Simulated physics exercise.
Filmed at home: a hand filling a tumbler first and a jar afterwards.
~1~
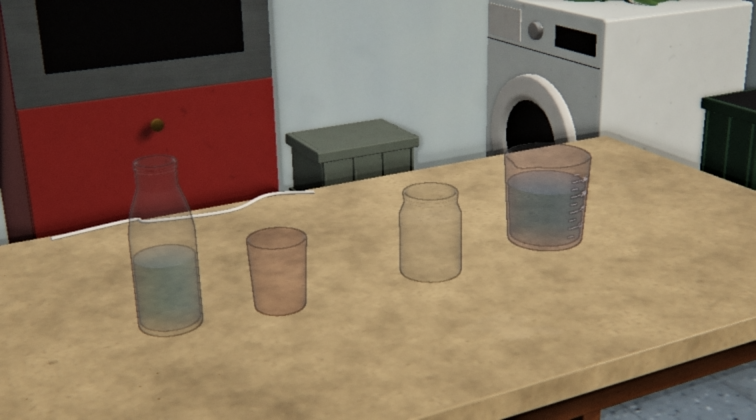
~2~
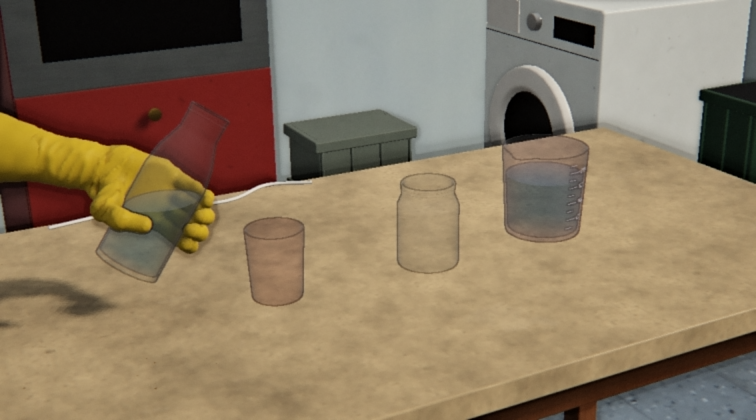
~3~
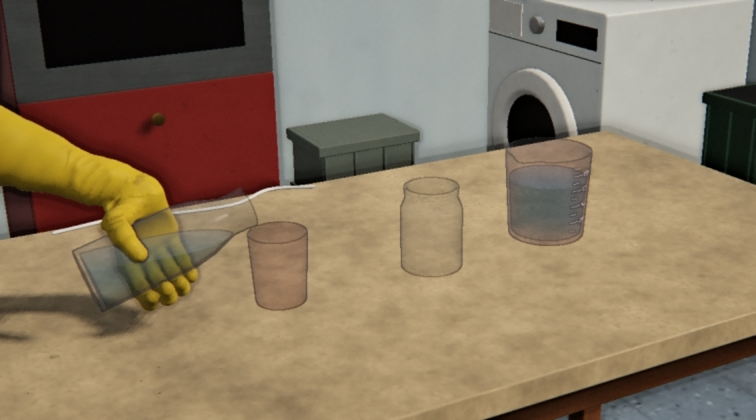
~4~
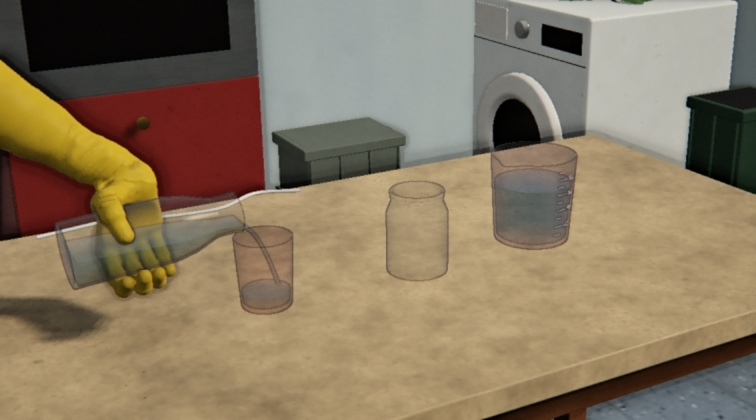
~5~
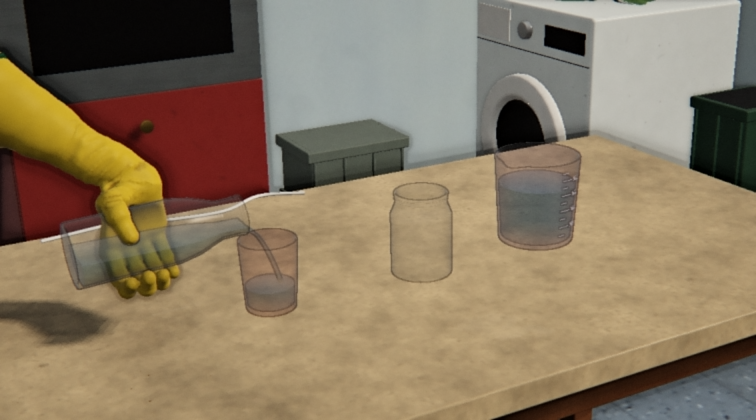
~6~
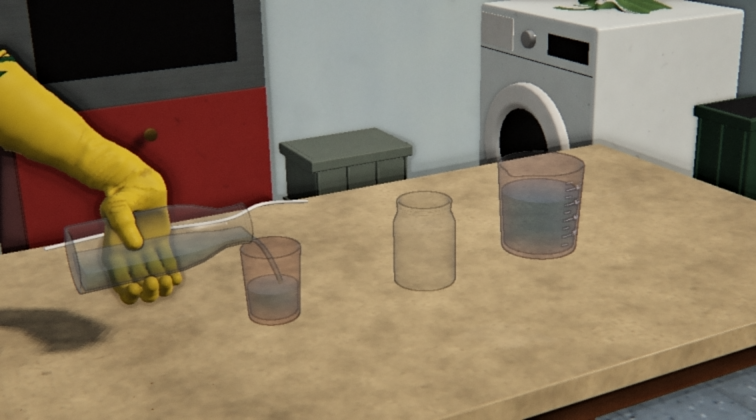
The footage shows four clear containers on a table, two holding liquid, as a yellow-gloved hand lifts the bottle at left, tilts it to the right and pours a thin stream into the neighbouring tumbler, whose level rises.
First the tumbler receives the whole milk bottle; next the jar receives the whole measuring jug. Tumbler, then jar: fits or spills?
At the end, the tumbler is too small. The jar is too small.
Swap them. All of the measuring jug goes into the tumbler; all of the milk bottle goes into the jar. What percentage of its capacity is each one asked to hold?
Load: About 240 percent, then about 70 percent.
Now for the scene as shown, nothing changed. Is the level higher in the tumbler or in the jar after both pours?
The right one.
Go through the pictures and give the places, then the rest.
The first frame shows at the start; milk bottle (163, 241) about a third full; measuring jug (546, 194) about two thirds full; tumbler (279, 269) empty; jar (430, 229) empty.
In the second frame, a hand has the milk bottle; milk bottle (170, 186) tipped 35° with all of its load; tumbler (276, 259) empty.
In the third frame, the milk bottle is tipped; milk bottle (173, 242) tipped 75° with all of its load; tumbler (280, 263) empty.
In the fourth frame, the stream is running; milk bottle (157, 233) tipped 85° with nearly all of its load; tumbler nearly empty, surface at (266, 289).
In the fifth frame, the stream is running; milk bottle (162, 234) tipped 85° with about three quarters of its load; jar (421, 229) empty.
In the sixth frame, the stream is running; milk bottle (166, 241) tipped 90° with about two thirds of its load; measuring jug about two thirds full, surface at (540, 191); tumbler about a third full, surface at (273, 285); jar (424, 237) empty.
Shortly, the tumbler is about three quarters full.
Then, the tumbler is full to the brim, some went over its rim.
At the finish, the tumbler is full to the brim, some went over its rim; the jar is full to the brim, some went over its rim.
